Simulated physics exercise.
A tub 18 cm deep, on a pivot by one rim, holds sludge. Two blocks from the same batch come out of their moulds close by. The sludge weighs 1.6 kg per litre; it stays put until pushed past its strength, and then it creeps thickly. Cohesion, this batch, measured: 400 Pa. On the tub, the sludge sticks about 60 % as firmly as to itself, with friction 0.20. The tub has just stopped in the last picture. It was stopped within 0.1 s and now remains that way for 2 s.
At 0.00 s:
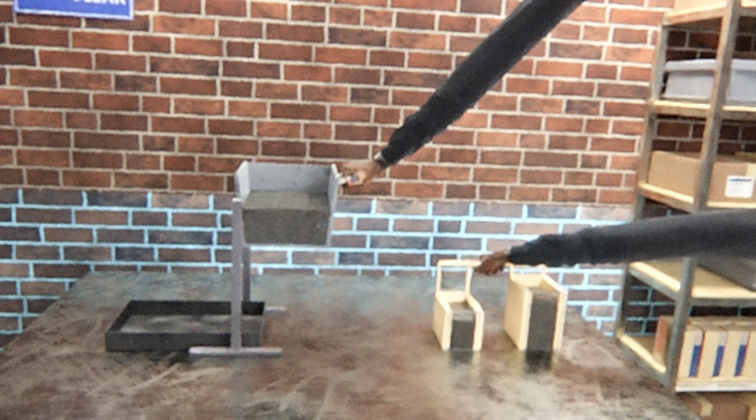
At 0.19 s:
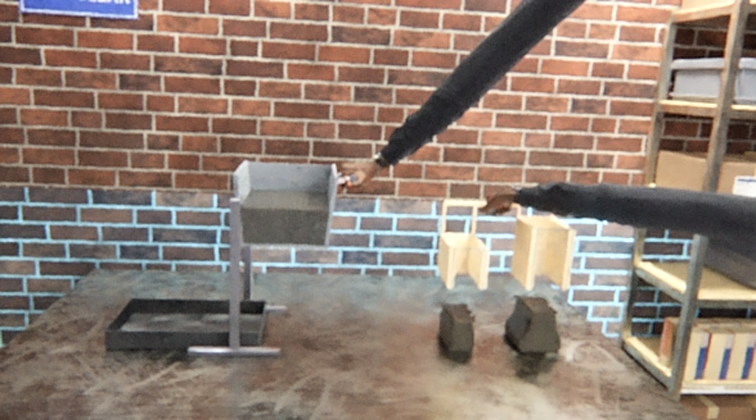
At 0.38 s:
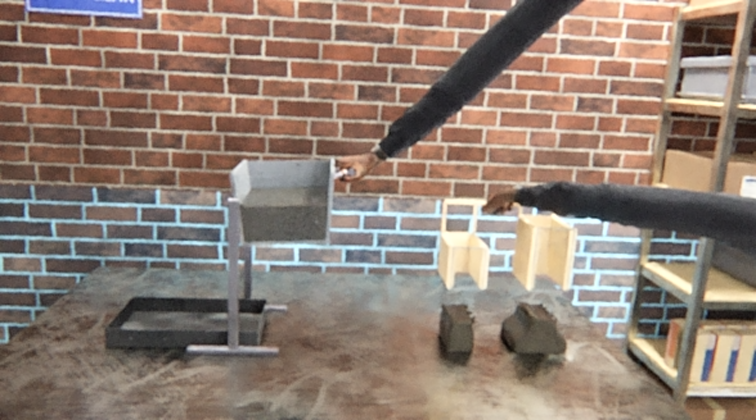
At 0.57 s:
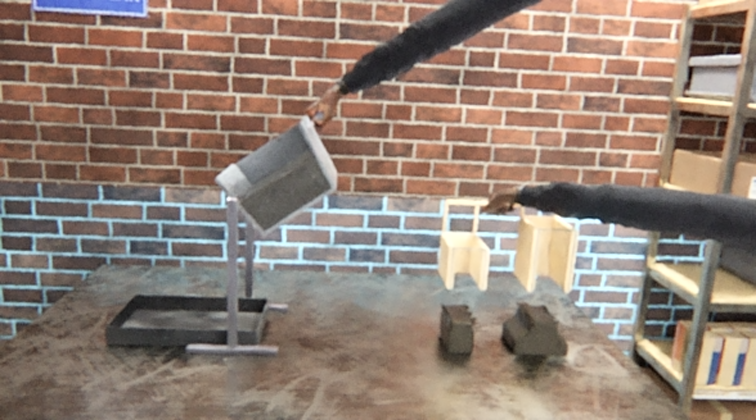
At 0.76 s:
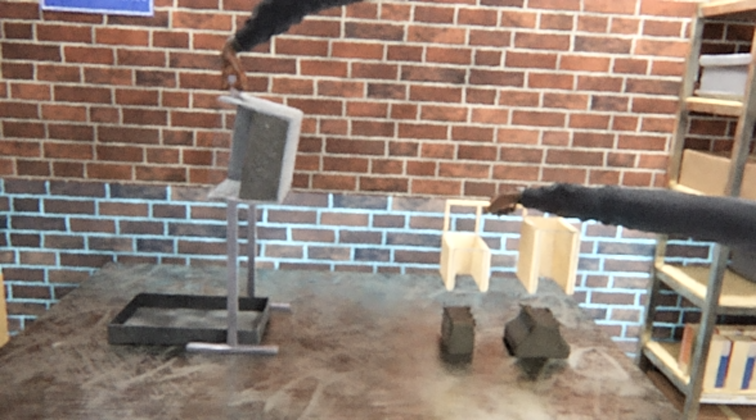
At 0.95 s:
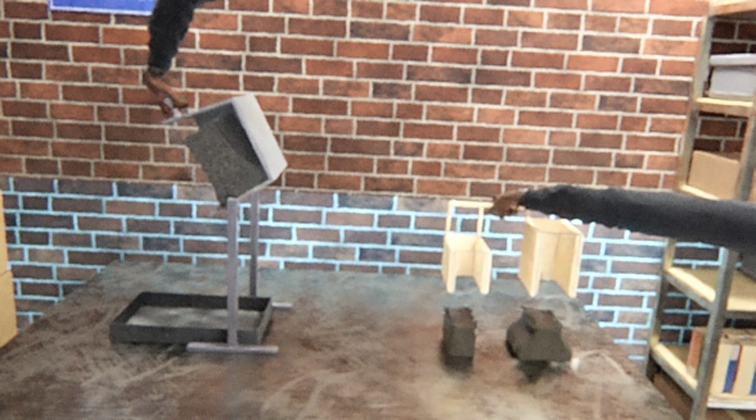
At a brick-walled workbench, one hand lifts moulds off two dark blocks that slump slightly, then another swings a pivoted tub leftward.
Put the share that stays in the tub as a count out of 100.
The share that stays is about 0 out of 100.
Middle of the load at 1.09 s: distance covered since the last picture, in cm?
Close to 17 centimetres.
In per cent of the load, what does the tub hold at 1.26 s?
Roughly 0 per cent.
After 1.09 s, the tub is at 117 degrees and holds 24 %.
After 1.26 s, the tub is at 117 degrees and holds 0 %.
After 1.43 s, the tub is at 117 degrees and holds 0 %.
After 1.60 s, the tub is at 117 degrees and holds 0 %.
After 2.95 s, at the end, the tub is at 117 degrees and holds 0 %.
